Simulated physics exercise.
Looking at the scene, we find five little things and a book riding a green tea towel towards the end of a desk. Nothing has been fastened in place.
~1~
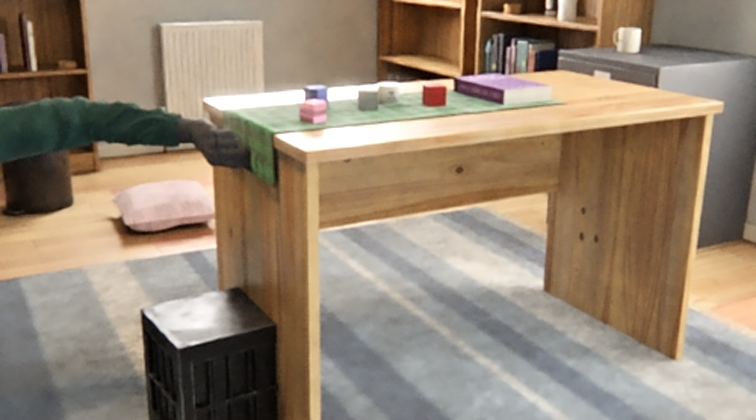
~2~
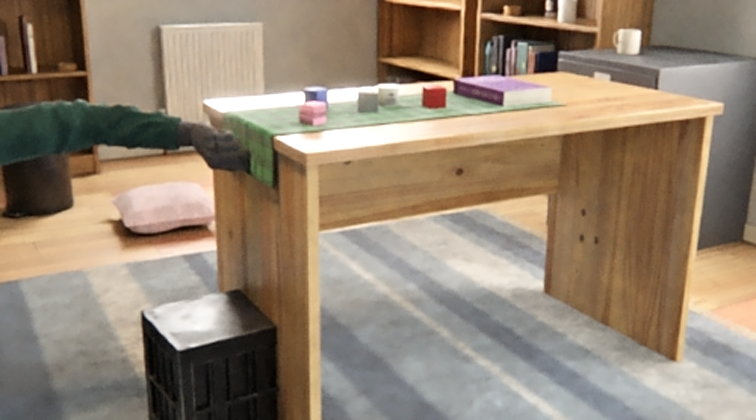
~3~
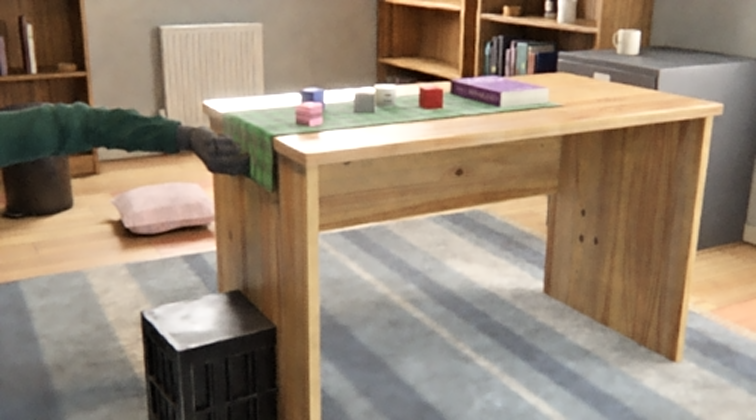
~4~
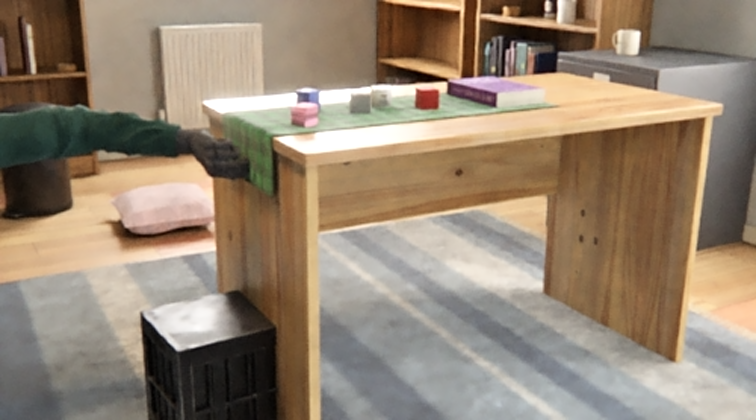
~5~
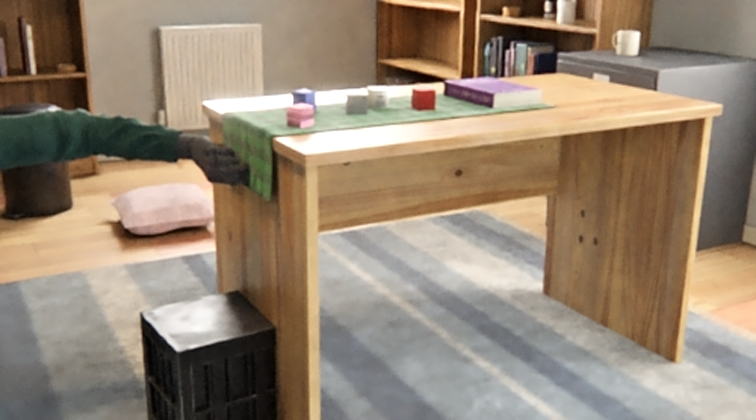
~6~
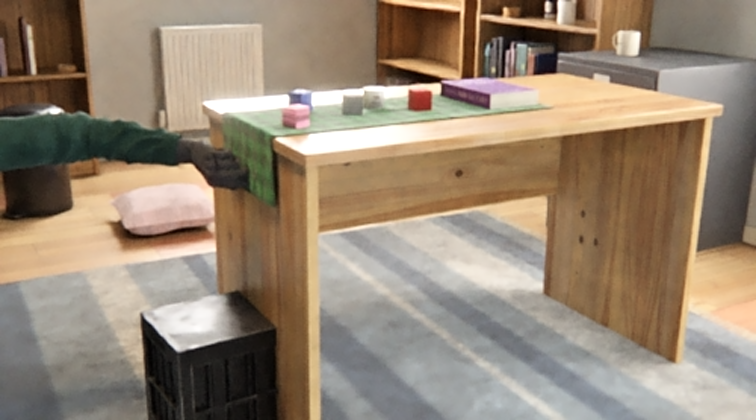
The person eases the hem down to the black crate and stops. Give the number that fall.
The number is three.
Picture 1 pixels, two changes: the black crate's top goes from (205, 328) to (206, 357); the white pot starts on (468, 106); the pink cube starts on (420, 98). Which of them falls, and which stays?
Result: White pot still there, pink cube still there.
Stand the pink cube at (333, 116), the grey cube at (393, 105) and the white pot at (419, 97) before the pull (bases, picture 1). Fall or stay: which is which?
The pink cube ends up off, the grey cube stays put, the white pot stays put.
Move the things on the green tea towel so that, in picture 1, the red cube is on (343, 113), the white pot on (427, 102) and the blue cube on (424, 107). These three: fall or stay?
Outcome: Red cube is gone, white pot is still in place, blue cube is still in place.
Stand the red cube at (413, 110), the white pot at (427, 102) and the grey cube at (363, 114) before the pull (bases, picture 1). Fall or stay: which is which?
Note: Red cube kept on top; white pot kept on top; grey cube lost.
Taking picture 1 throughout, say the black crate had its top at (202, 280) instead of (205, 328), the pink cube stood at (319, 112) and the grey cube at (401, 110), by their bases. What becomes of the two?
Final state: The pink cube is no longer up, the grey cube is still in place.
A little later, hem near (247, 272); pink cube and blue cube gone.
Next, hem on the crate; pink cube, blue cube and grey cube gone.
When it is over, hem on the crate; pink cube, blue cube and grey cube gone. It carries off three.
